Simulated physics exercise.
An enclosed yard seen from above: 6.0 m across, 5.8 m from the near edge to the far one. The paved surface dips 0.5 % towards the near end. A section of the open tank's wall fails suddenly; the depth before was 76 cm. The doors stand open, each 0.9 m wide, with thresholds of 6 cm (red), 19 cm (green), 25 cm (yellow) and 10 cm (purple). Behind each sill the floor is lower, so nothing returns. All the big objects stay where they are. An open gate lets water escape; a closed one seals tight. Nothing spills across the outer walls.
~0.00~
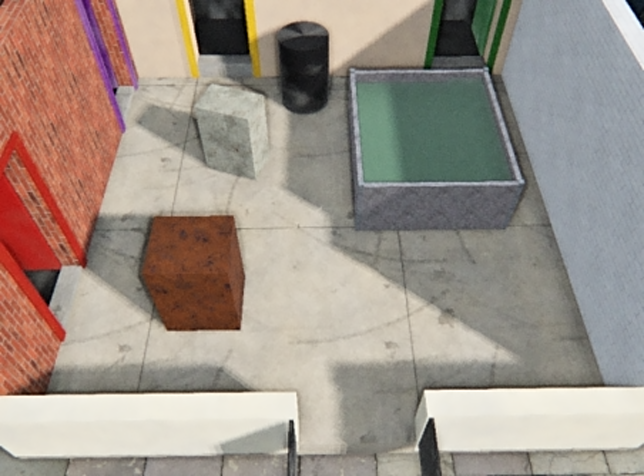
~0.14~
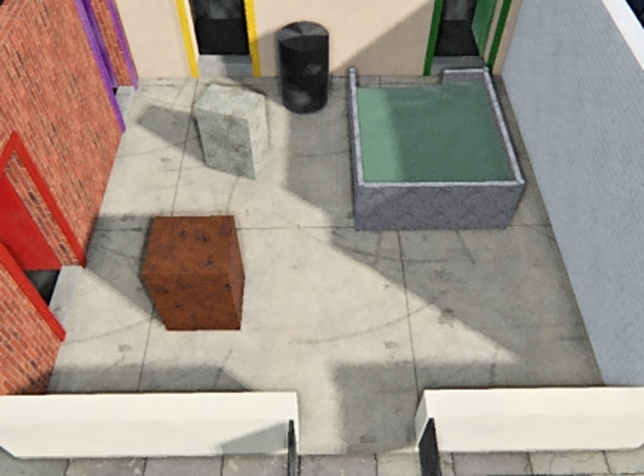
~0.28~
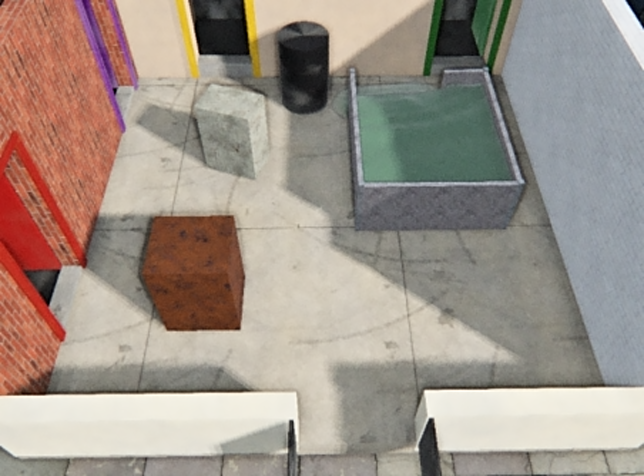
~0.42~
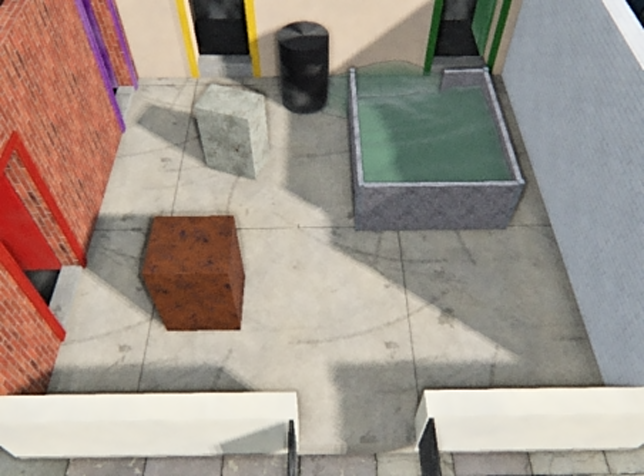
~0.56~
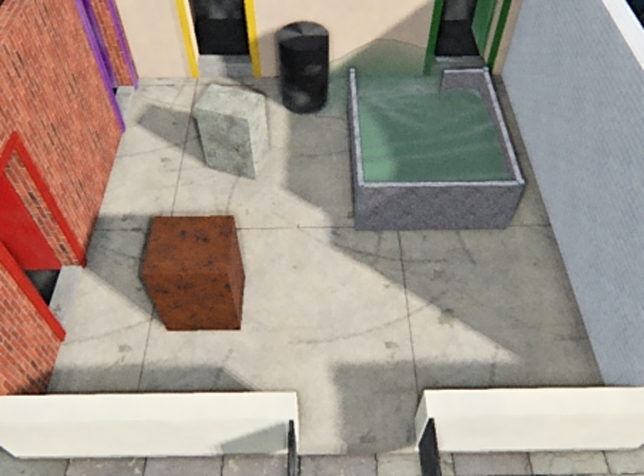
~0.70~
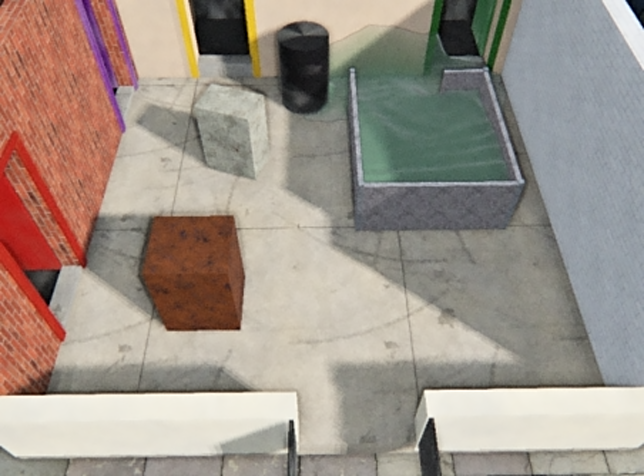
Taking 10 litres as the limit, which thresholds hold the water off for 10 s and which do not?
Door by door: At the red door it passes the limit; at the green door it passes the limit; at the yellow door it stays under the limit; at the purple door it exceeds the limit.
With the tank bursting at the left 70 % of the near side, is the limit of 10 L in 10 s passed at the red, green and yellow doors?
Then: Red above, green under, yellow below.
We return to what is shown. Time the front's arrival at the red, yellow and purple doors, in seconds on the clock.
Arrival: Red 3.0 s, yellow 1.0 s, purple 1.6 s.
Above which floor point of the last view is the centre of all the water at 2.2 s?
At about (396, 129).
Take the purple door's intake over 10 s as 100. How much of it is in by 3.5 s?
Some 90 per cent by then.
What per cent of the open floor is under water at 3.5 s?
Some 75 per cent of it.
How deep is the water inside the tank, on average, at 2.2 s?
Some 35 cm.
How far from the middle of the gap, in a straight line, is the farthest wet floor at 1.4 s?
Some 3.8 m out.
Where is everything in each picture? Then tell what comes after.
In the first picture, the open tank at (428, 127) is whole and still, 76 cm deep.
In the second picture, the front is at (346, 115), 0.8 m from the gap on the open tank's far side; 0.3 m2 of floor is under water; 76 cm left at the back of the open tank.
In the third picture, the front is at a hidden place, 1.0 m from the gap on the open tank's far side; 1.2 m2 of floor is under water; 76 cm left at the back of the open tank.
In the fourth picture, water pours out on the open tank's far side and has run 1.4 m, to a hidden place; typically 14 cm deep outside, 76 cm at the open tank's back.
In the fifth picture, the front is at a hidden place, 1.7 m from the gap on the open tank's far side; 2.5 m2 of floor is under water; 72 cm left at the back of the open tank.
In the sixth picture, water pours out on the open tank's far side and has run 2.1 m, to (499, 75); typically 15 cm deep outside, 64 cm at the open tank's back.
After 1.4 s water covers 20 % of the floor and is deepest (62 cm) near (326, 91); red door not reached, green door 26 cm at the sill, 13 L in, yellow door 10 cm at the sill, 0 L in, purple door not reached.
After 2.2 s water covers 40 % of the floor and is deepest (50 cm) near (488, 75); red door not reached, green door 25 cm at the sill, 34 L in, yellow door 8 cm at the sill, 0 L in, purple door 20 cm at the sill, 31 L in.
After 3.5 s water covers 75 % of the floor and is deepest (34 cm) near (611, 416); red door 2 cm at the sill, 0 L in, green door 29 cm at the sill, 72 L in, yellow door 4 cm at the sill, 0 L in, purple door 15 cm at the sill, 88 L in.
After 6.0 s water covers 95 % of the floor and is deepest (22 cm) near (611, 416); red door 4 cm at the sill, 1 L in, green door 18 cm at the sill, 103 L in, yellow door 3 cm at the sill, 0 L in, purple door 8 cm at the sill, 96 L in.
After 10.0 s water covers 100 % of the floor and is deepest (17 cm) near (611, 416); red door 11 cm at the sill, 62 L in, green door 12 cm at the sill, 104 L in, yellow door 2 cm at the sill, 0 L in, purple door 6 cm at the sill, 97 L in.
